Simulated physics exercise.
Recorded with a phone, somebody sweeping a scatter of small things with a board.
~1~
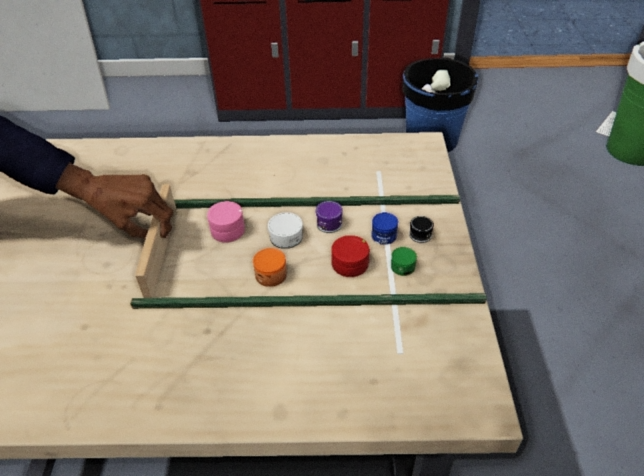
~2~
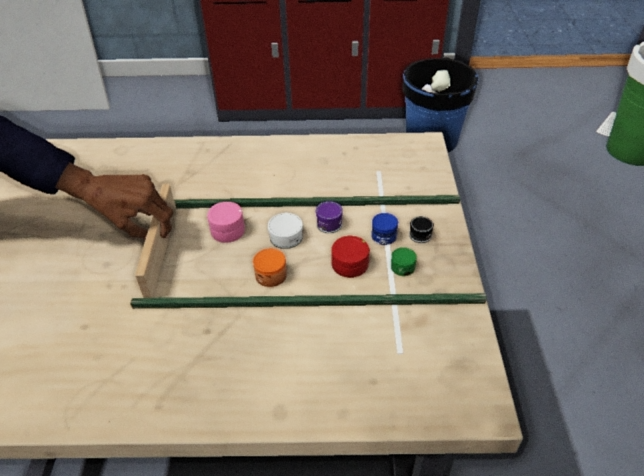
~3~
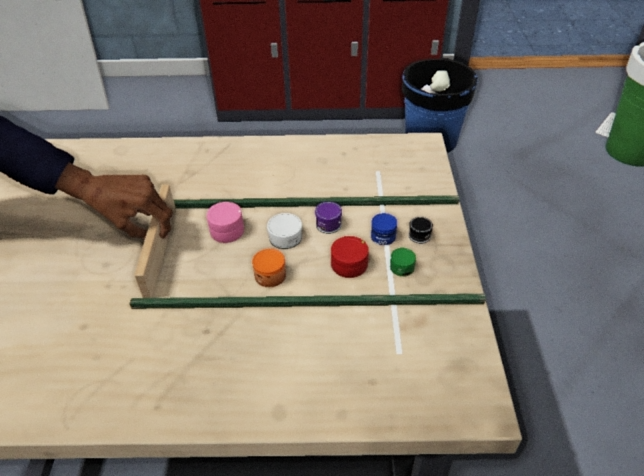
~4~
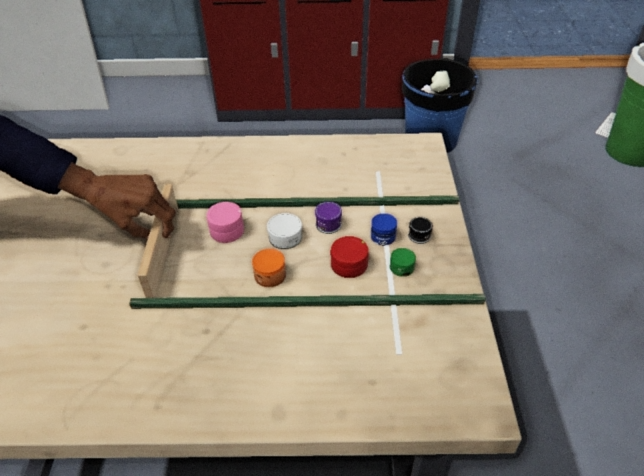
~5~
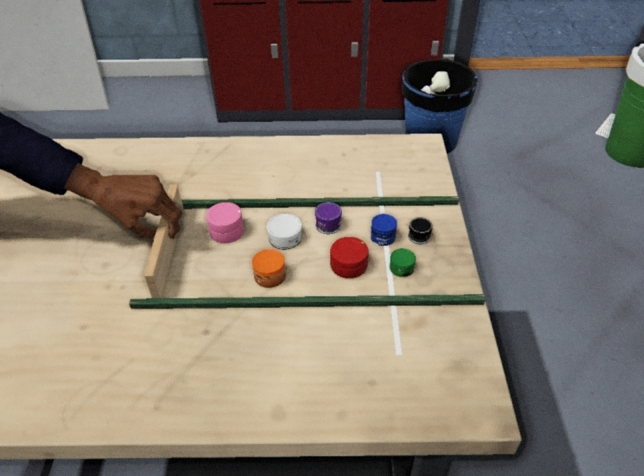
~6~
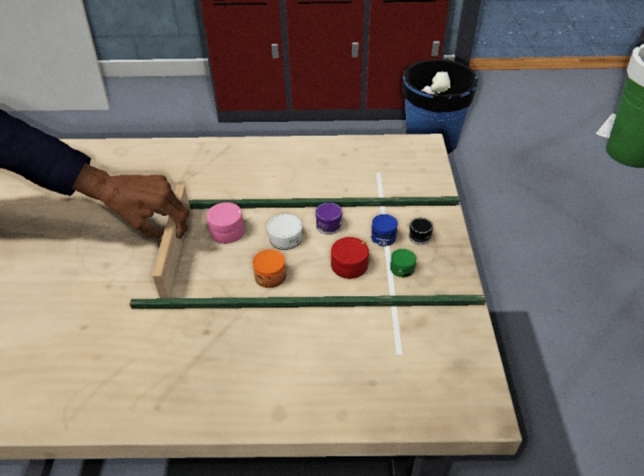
A hand sliding a wooden board slightly right between two green rails, towards eight colourful round pieces that stay still.
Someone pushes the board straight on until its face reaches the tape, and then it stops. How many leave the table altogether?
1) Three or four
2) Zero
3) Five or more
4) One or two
The answer is 2.
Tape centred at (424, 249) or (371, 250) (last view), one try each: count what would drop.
You'd find 2 and then 0 on the floor.
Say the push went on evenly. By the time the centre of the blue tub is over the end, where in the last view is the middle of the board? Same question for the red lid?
Points: About (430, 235) and about (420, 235).
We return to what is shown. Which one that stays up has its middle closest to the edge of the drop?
Result - foremost is the green tub.
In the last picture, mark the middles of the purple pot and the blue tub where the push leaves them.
Near (420, 208) and (430, 234).
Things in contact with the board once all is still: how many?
It is in contact with 3.
Soon after, none off yet; black pot at rest near (421, 231); green tub at rest near (403, 263); blue tub at rest near (384, 230).
Then, none off yet; black pot at rest near (424, 231); green tub moved about its own width near (431, 262); blue tub moved about its own width near (399, 229).
At rest, the number that fall off is zero.
